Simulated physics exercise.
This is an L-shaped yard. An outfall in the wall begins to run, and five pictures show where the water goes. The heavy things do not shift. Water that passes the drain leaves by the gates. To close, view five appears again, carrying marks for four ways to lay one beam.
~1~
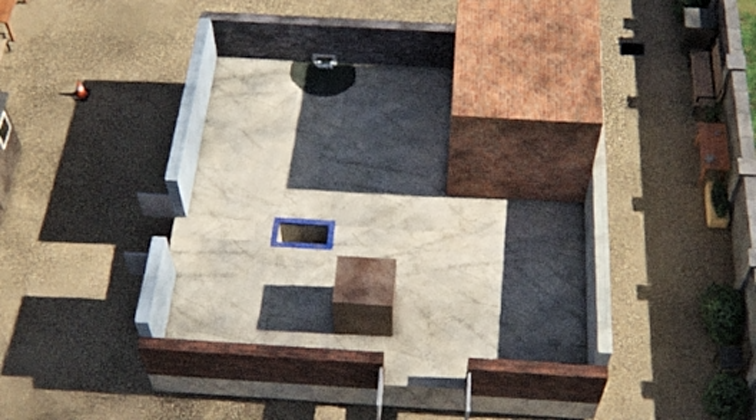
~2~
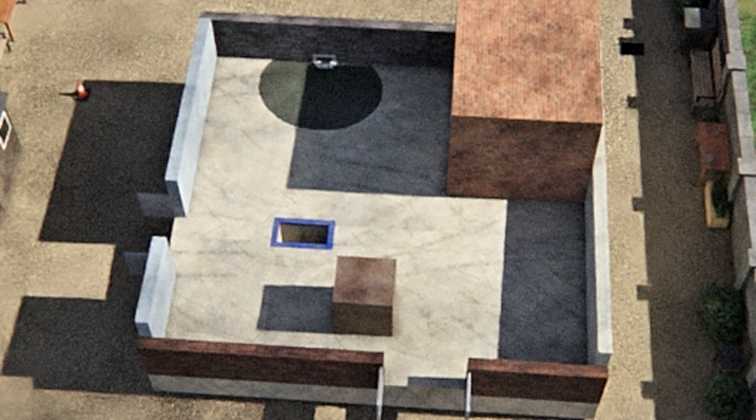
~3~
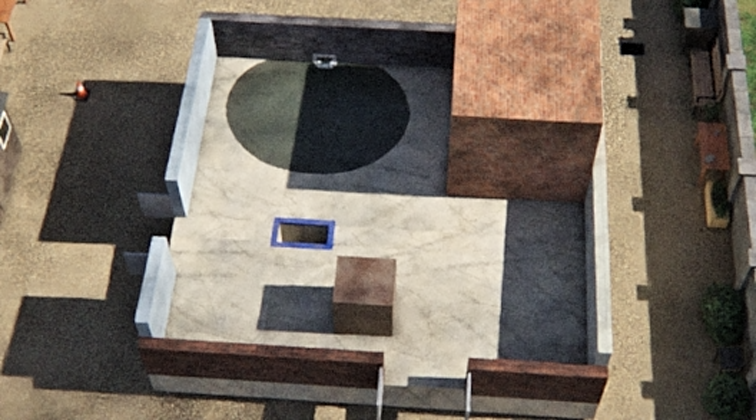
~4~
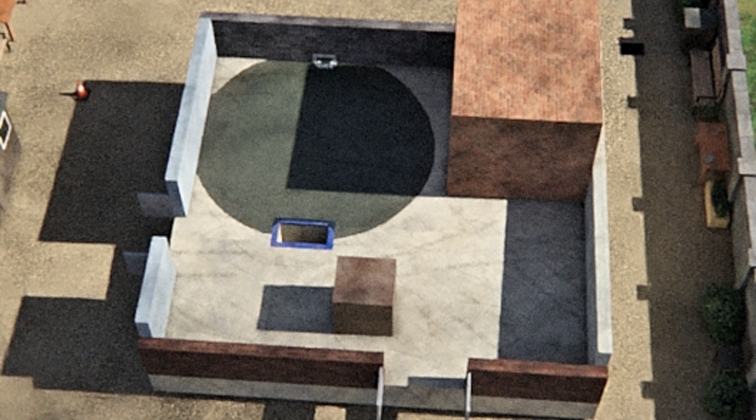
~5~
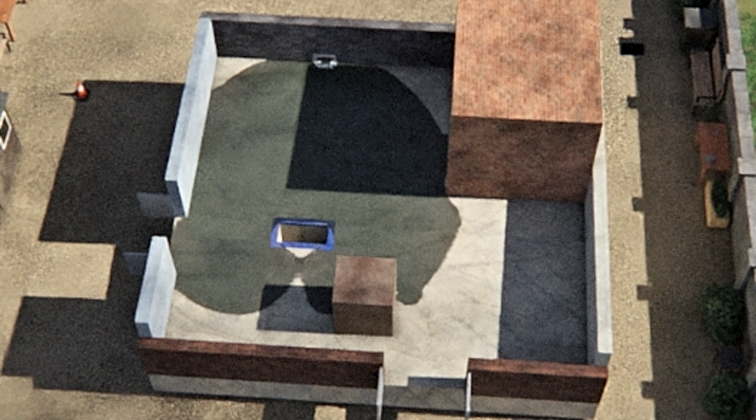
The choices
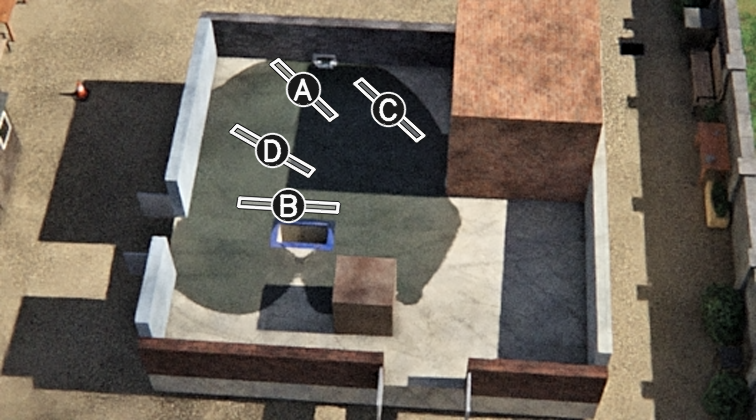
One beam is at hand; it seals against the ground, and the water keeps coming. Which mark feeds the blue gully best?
Use place C.
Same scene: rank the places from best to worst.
The order is C, D, A, B.
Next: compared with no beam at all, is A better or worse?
Worse.
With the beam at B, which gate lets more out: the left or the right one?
More leaves on the right.
On the marked copy, A from (275, 62) to (333, 117); B from (239, 202) to (337, 208); C from (358, 81) to (420, 138); D from (234, 128) to (311, 172).
For place A, about 9 % of the stream goes into the blue gully, about 84 % out by the gates.
For place B, next to none of the stream goes into the blue gully, about 89 % out by the gates.
For place C, about 26 % of the stream goes into the blue gully, about 64 % out by the gates.
For place D, about 13 % of the stream goes into the blue gully, about 78 % out by the gates.
